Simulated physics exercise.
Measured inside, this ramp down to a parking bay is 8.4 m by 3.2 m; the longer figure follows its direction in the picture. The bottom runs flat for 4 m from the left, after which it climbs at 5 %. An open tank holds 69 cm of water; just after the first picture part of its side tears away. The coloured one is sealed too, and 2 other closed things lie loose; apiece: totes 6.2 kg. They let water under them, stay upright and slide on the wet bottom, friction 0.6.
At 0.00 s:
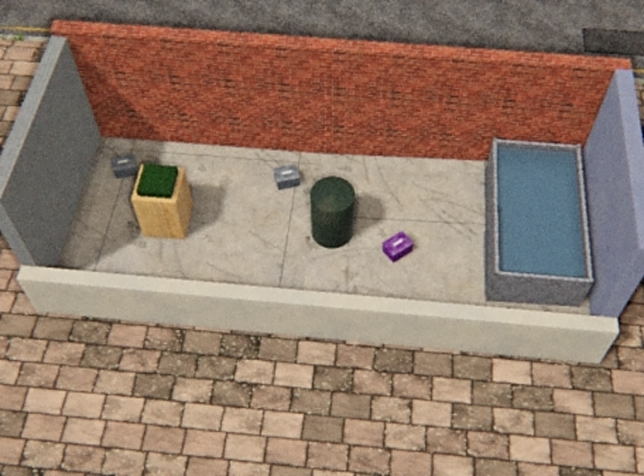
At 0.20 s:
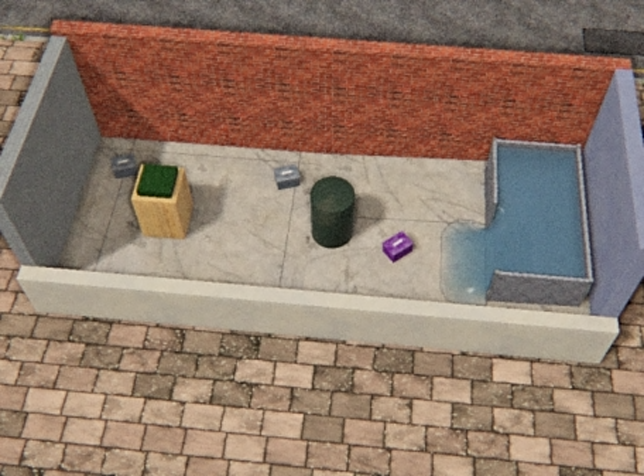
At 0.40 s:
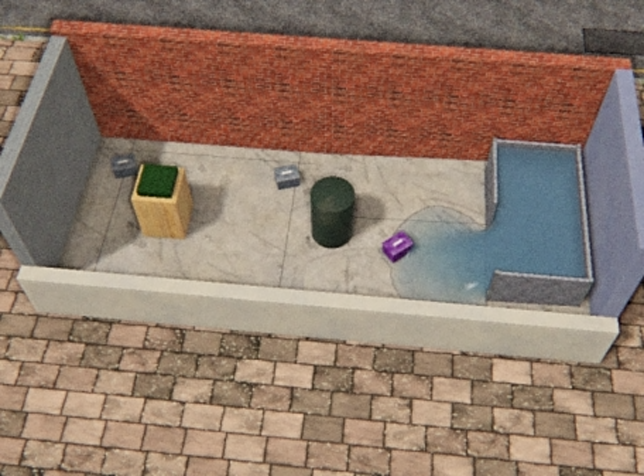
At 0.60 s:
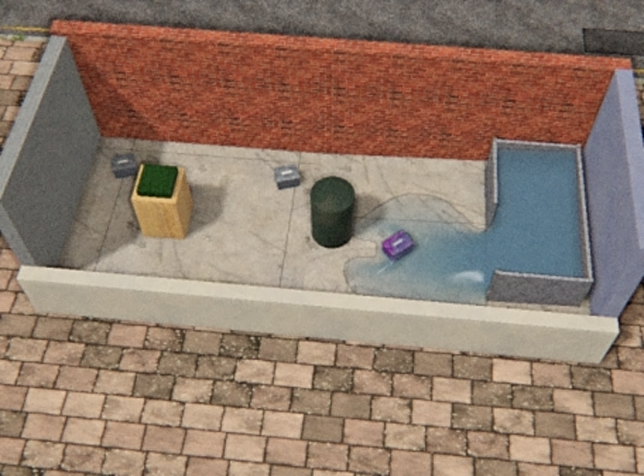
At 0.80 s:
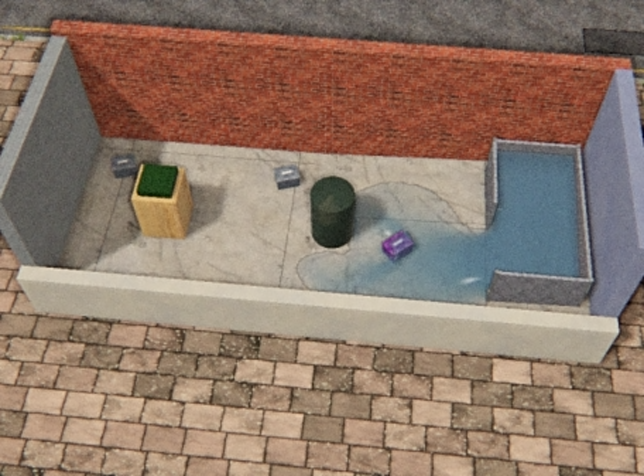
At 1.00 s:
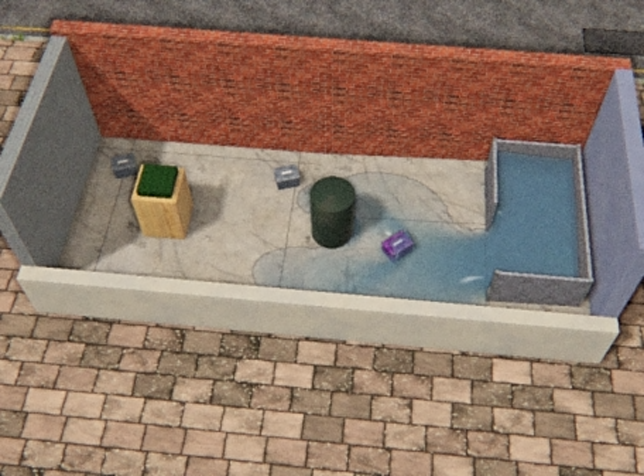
Walled bay with a tank at right, water pouring from its opened side and spreading left around a motionless purple box.
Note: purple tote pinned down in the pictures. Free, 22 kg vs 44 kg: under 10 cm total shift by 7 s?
The lighter mass fails and the heavier too.
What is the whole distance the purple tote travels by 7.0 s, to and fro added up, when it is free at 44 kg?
It covers some 60 cm altogether.
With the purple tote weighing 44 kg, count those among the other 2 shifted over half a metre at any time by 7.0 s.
I make that 2.
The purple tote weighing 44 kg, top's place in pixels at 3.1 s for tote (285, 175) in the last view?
Around (131, 180).
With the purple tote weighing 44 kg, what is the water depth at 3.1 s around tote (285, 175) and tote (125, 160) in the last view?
Some 5 cm at the first, some 8 cm at the second.
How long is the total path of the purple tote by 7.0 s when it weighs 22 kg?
Close to 350 centimetres all told.
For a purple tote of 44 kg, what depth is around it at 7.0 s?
Depth: Approx. 7 cm.
After 1.4 s the purple tote would be 73 cm from its start with 22 kg and 44 cm from its start with 44 kg; 14 cm of water round it then.
After 3.1 s the purple tote would be 320 cm from its start with 22 kg and 56 cm from its start with 44 kg; 11 cm of water round it then.
After 4.9 s the purple tote would be 329 cm from its start with 22 kg and 56 cm from its start with 44 kg; 6 cm of water round it then.
After 7.0 s the purple tote would be 329 cm from its start with 22 kg and 56 cm from its start with 44 kg; 7 cm of water round it then.
